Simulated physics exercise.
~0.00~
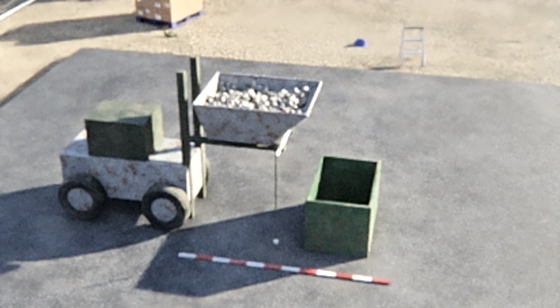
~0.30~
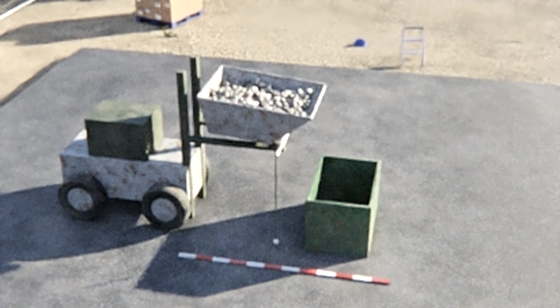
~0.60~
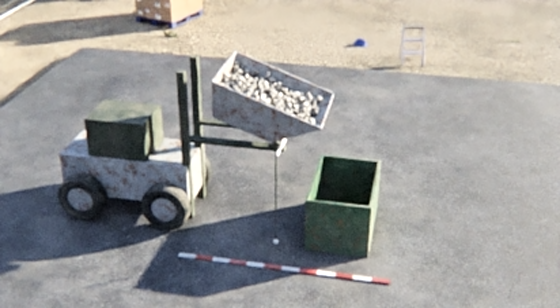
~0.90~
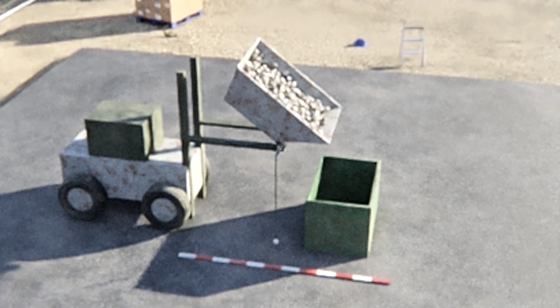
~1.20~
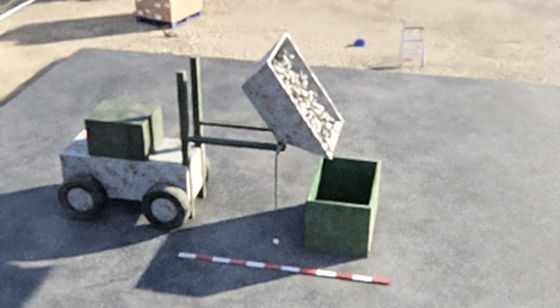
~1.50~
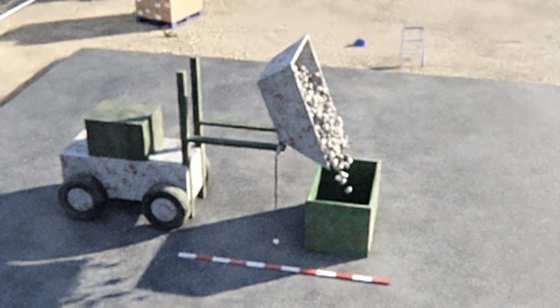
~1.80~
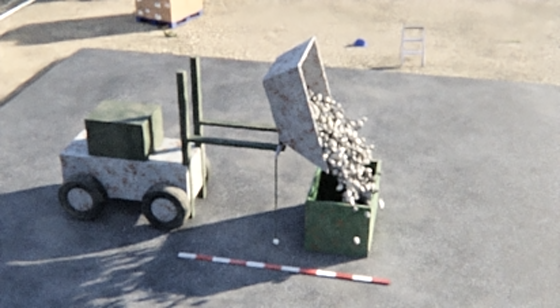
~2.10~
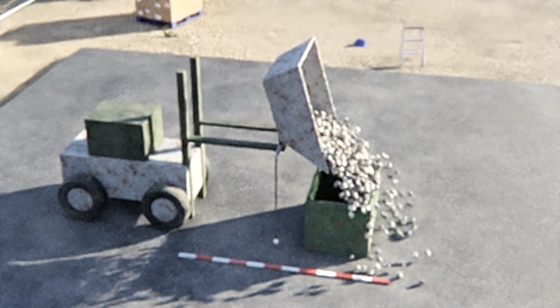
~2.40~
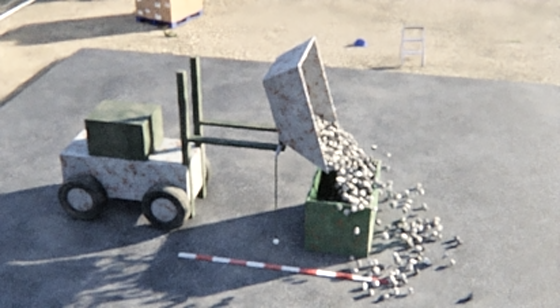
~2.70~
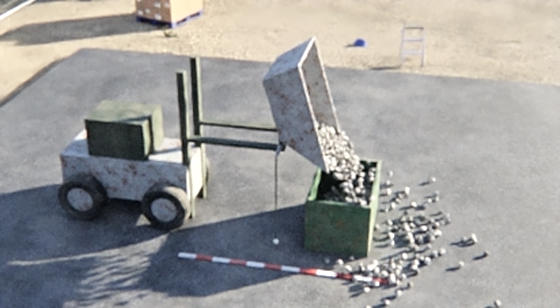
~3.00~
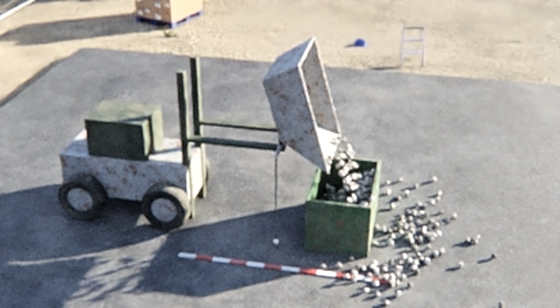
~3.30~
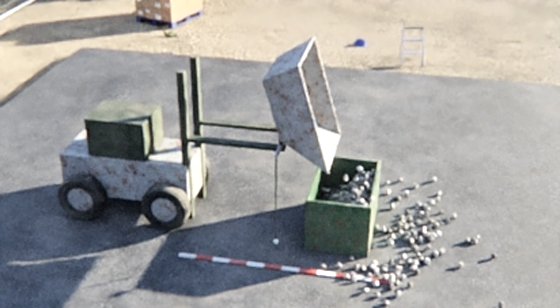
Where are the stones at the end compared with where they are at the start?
At the start the stones are heaped in the raised skip of the truck. At the end they are lower and further right, most of them in the green bin and some scattered on the ground beside it.
